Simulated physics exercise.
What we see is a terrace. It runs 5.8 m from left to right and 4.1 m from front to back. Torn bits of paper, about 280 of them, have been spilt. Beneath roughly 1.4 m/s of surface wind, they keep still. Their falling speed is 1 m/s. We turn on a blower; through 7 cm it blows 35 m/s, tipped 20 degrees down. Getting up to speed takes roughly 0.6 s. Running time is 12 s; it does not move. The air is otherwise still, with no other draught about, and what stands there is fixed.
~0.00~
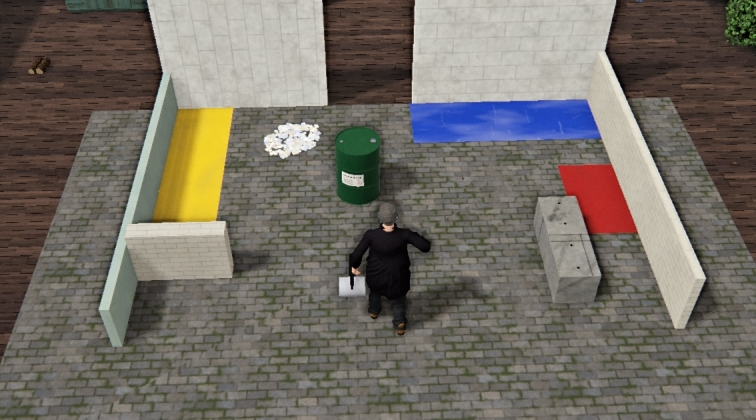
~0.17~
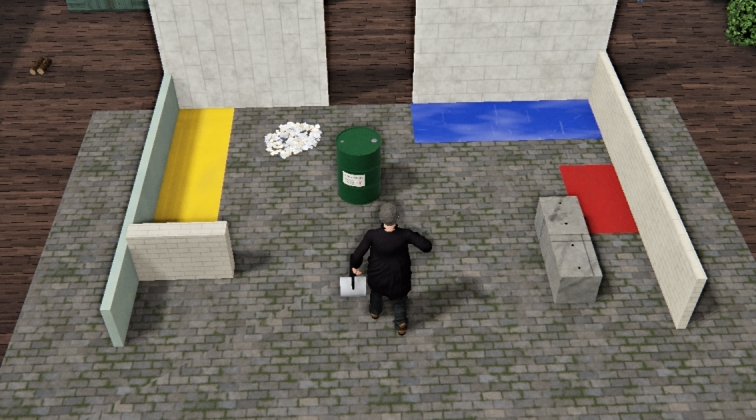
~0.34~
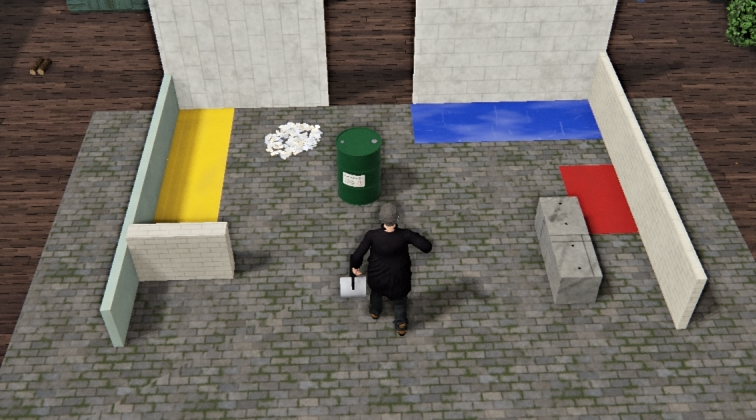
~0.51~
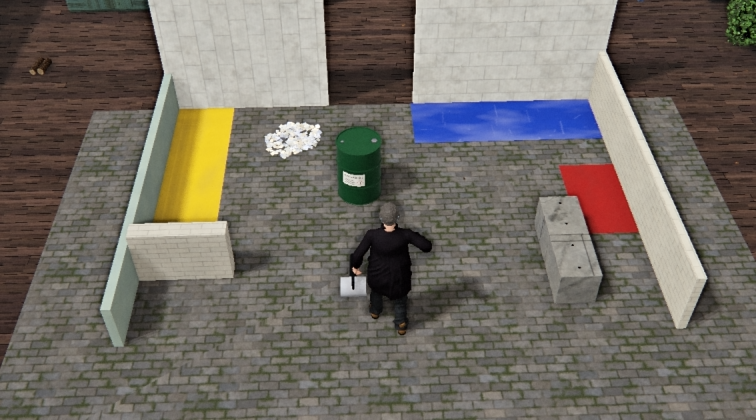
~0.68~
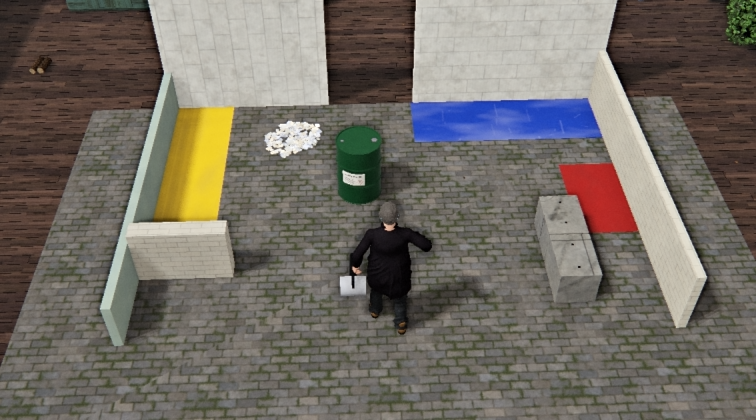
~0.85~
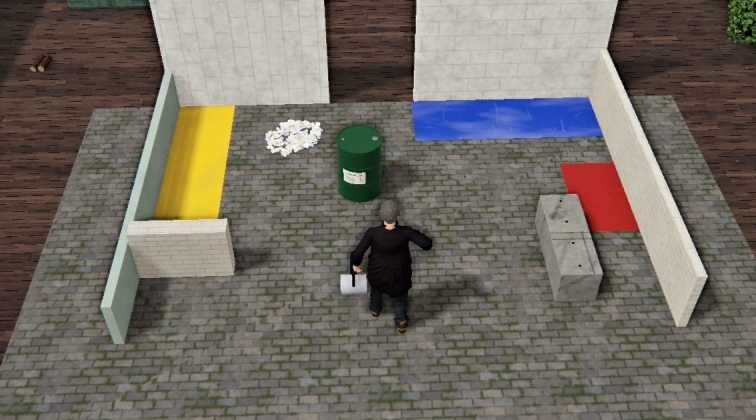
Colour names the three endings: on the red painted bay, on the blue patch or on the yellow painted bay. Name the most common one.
The yellow ending is the most common.
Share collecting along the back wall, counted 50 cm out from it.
Estimate: Around 90 percent.
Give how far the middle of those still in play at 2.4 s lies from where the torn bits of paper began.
Centre shift: Near 0.6 m.
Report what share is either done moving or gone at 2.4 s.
I reckon around 10 per cent.
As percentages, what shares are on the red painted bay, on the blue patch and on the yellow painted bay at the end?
I'd put it at around 0 % for red, 0 % for blue and 40 % for yellow.
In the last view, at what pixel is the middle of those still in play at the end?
The middle is around pixel (276, 103).
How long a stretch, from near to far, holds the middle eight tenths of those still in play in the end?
Spread: Approx. 0.0 m.
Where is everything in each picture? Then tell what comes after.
In the first frame, the middle of the torn bits of paper is near (296, 139), none has stirred yet and the mouth of the blower is at (352, 256).
In the second frame, the middle of the torn bits of paper is near (297, 138), none has stirred yet, the red painted bay is centred on (597, 198), the blue patch is centred on (504, 121) and the yellow painted bay is centred on (197, 161).
In the third frame, the middle of the torn bits of paper is near (297, 138), none has stirred yet, the top of a barrel is at (359, 141) and the top of a low wall is at (177, 230).
In the fourth frame, the middle of the torn bits of paper is near (297, 138) and none has stirred yet.
In the fifth frame, the middle of the torn bits of paper is near (297, 137) and none has stirred yet.
In the sixth frame, the middle of the torn bits of paper is near (298, 136) and none has stirred yet.
After 2.4 s, 0 % are on the red painted bay, 0 % on the blue patch and 9 % on the yellow painted bay; the middle of those still in play is near (285, 108); 10 % have settled or left.
After 3.8 s, 0 % are on the red painted bay, 0 % on the blue patch and 19 % on the yellow painted bay; the middle of those still in play is near (282, 105); 32 % have settled or left.
After 6.6 s, 0 % are on the red painted bay, 0 % on the blue patch and 26 % on the yellow painted bay; the middle of those still in play is near (280, 106); 45 % have settled or left.
After 12.0 s, at the end, 0 % are on the red painted bay, 0 % on the blue patch and 37 % on the yellow painted bay; the middle of those still in play is near (276, 103).
